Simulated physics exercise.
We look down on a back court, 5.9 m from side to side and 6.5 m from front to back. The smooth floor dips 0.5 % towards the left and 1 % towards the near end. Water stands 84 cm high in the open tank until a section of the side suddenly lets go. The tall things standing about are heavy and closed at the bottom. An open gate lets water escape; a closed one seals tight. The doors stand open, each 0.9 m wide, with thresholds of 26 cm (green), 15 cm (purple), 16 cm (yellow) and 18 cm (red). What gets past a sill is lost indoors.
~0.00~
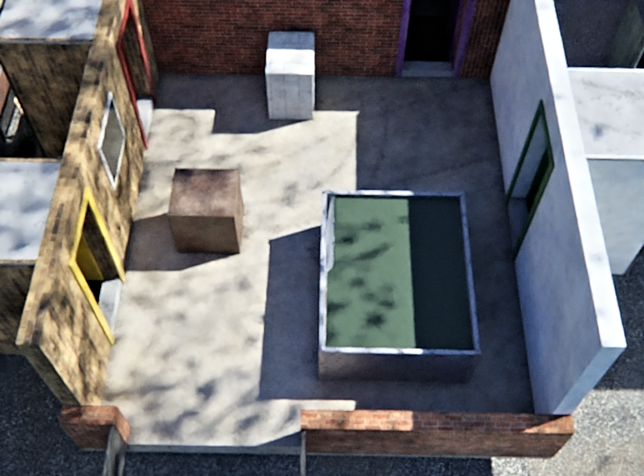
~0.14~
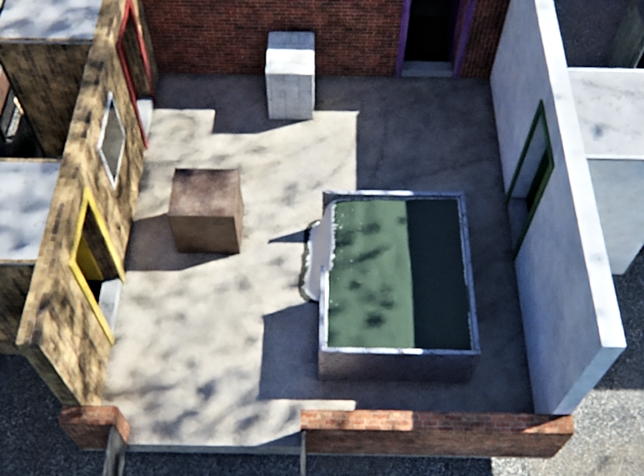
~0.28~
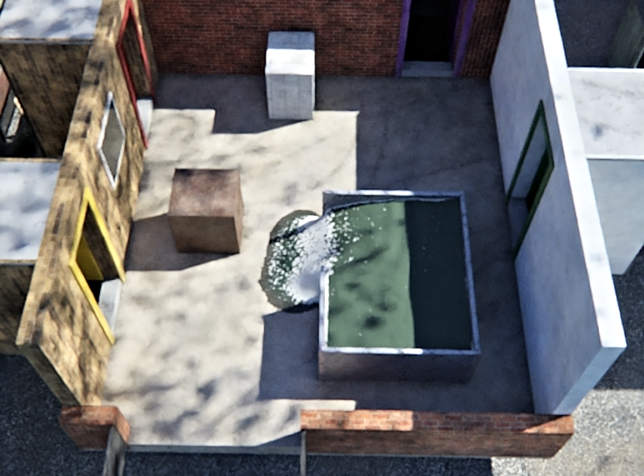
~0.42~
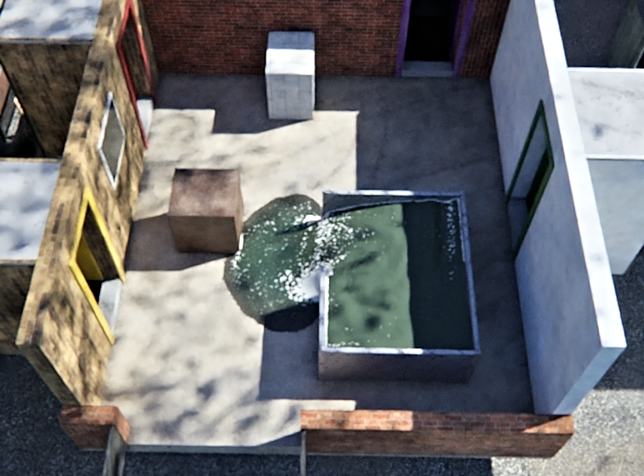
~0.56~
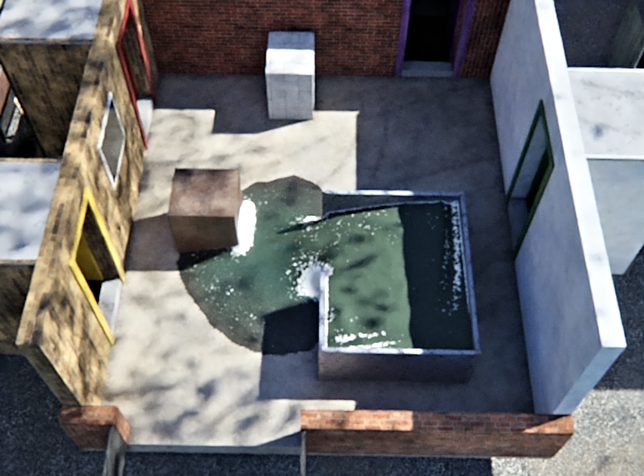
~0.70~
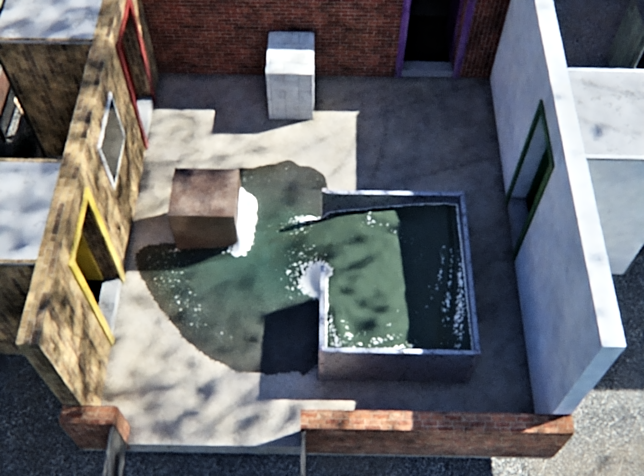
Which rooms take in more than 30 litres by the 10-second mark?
Within that time: At the green door it stays under the limit; at the purple door it stays under the limit; at the yellow door it goes over the limit; at the red door it stays under the limit.
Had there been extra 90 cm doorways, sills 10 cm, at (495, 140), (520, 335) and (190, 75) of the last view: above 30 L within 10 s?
In turn: Under, below, past it.
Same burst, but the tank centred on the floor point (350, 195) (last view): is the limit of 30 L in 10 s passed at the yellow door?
Then: Yellow below.
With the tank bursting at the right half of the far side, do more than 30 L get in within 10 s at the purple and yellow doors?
Then: Purple past it, yellow not over.
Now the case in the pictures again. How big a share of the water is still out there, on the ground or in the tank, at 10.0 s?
Roughly 66 in a hundred.
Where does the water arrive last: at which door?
The green one.
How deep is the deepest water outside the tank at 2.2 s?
About 52 cm.
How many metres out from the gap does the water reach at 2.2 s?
Roughly 4.8 m.
After 1.4 s water covers 35 % of the floor and is deepest (59 cm) near (247, 244); green door not reached, purple door not reached, yellow door 35 cm at the sill, 28 L in, red door not reached.
After 2.2 s water covers 45 % of the floor and is deepest (52 cm) near (100, 412); green door not reached, purple door not reached, yellow door 33 cm at the sill, 113 L in, red door 14 cm at the sill, 0 L in.
After 3.5 s water covers 70 % of the floor and is deepest (32 cm) near (247, 244); green door not reached, purple door 6 cm at the sill, 0 L in, yellow door 24 cm at the sill, 182 L in, red door 21 cm at the sill, 4 L in.
After 6.0 s water covers 85 % of the floor and is deepest (20 cm) near (247, 244); green door 2 cm at the sill, 0 L in, purple door 5 cm at the sill, 0 L in, yellow door 16 cm at the sill, 212 L in, red door 14 cm at the sill, 11 L in.
After 10.0 s water covers 95 % of the floor and is deepest (14 cm) near (522, 382); green door 5 cm at the sill, 0 L in, purple door 7 cm at the sill, 0 L in, yellow door 11 cm at the sill, 215 L in, red door 10 cm at the sill, 11 L in.
